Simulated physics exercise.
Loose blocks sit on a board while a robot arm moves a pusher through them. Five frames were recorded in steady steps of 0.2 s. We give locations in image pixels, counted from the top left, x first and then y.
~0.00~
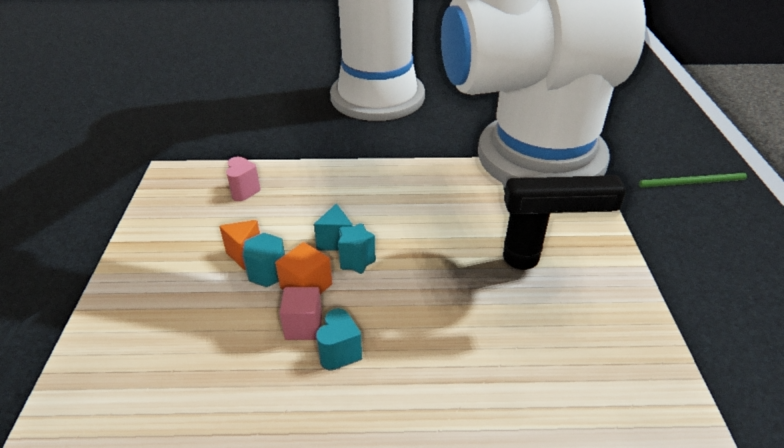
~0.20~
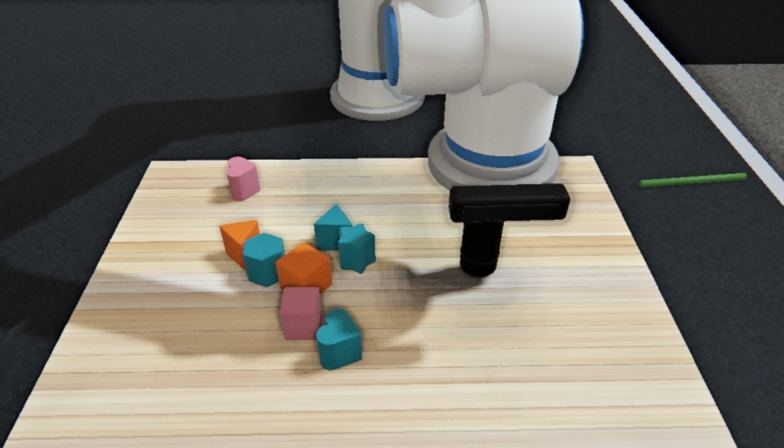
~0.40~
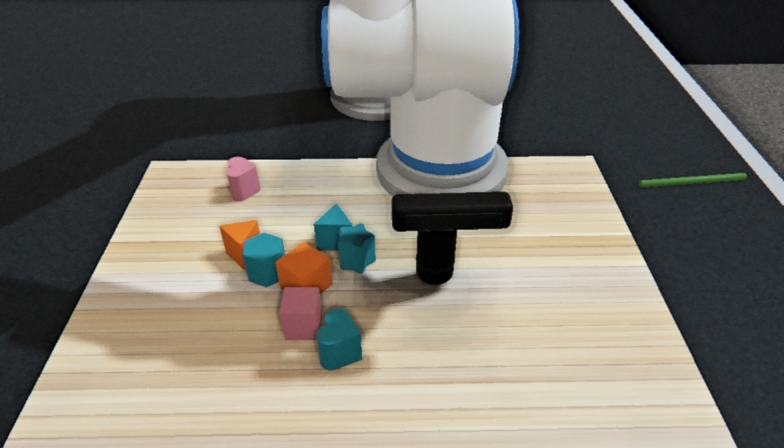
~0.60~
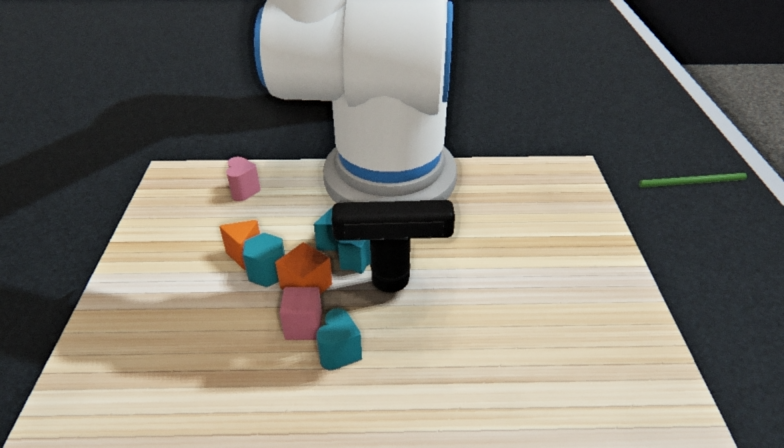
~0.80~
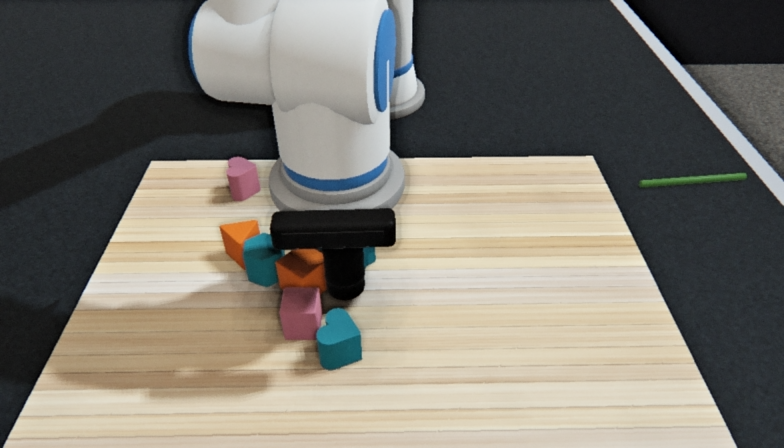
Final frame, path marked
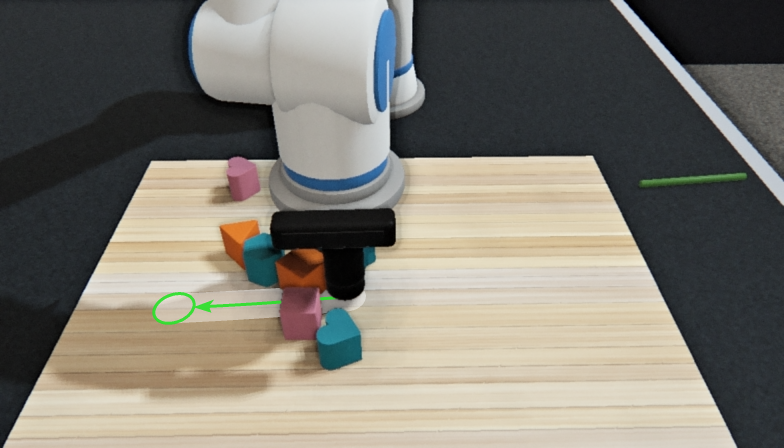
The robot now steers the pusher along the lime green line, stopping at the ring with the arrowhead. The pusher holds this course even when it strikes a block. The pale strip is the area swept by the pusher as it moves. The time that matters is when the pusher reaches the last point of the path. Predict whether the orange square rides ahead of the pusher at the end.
My answer is that the orange square has slipped off.
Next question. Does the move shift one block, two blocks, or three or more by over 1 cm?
Three or more blocks move more than 1 cm.
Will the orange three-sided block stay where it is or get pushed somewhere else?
Moved.
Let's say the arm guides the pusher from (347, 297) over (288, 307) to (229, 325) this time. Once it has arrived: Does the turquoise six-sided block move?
That would be a yes.
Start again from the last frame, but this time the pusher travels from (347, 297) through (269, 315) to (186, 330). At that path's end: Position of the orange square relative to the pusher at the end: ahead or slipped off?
Lost on the way.
Path on the board, from (347, 297) to (174, 308).
What follows on the original path. One third of the way, pusher at (288, 292); orange three-sided block at (221, 220), turned 40° clockwise; turquoise six-sided block at (232, 237); pink square at (295, 302); orange square at (257, 256), turned 20° clockwise.
Two thirds of the way, pusher at (228, 296); orange three-sided block at (212, 208), turned 65° clockwise; turquoise six-sided block at (211, 227), turned 25° clockwise; pink square at (295, 302); orange square at (218, 252), turned 40° clockwise.
At the end, pusher at (171, 299); orange three-sided block at (213, 207), turned 65° clockwise; turquoise six-sided block at (210, 226), turned 30° clockwise; pink square at (295, 302); orange square at (215, 251), turned 45° clockwise.
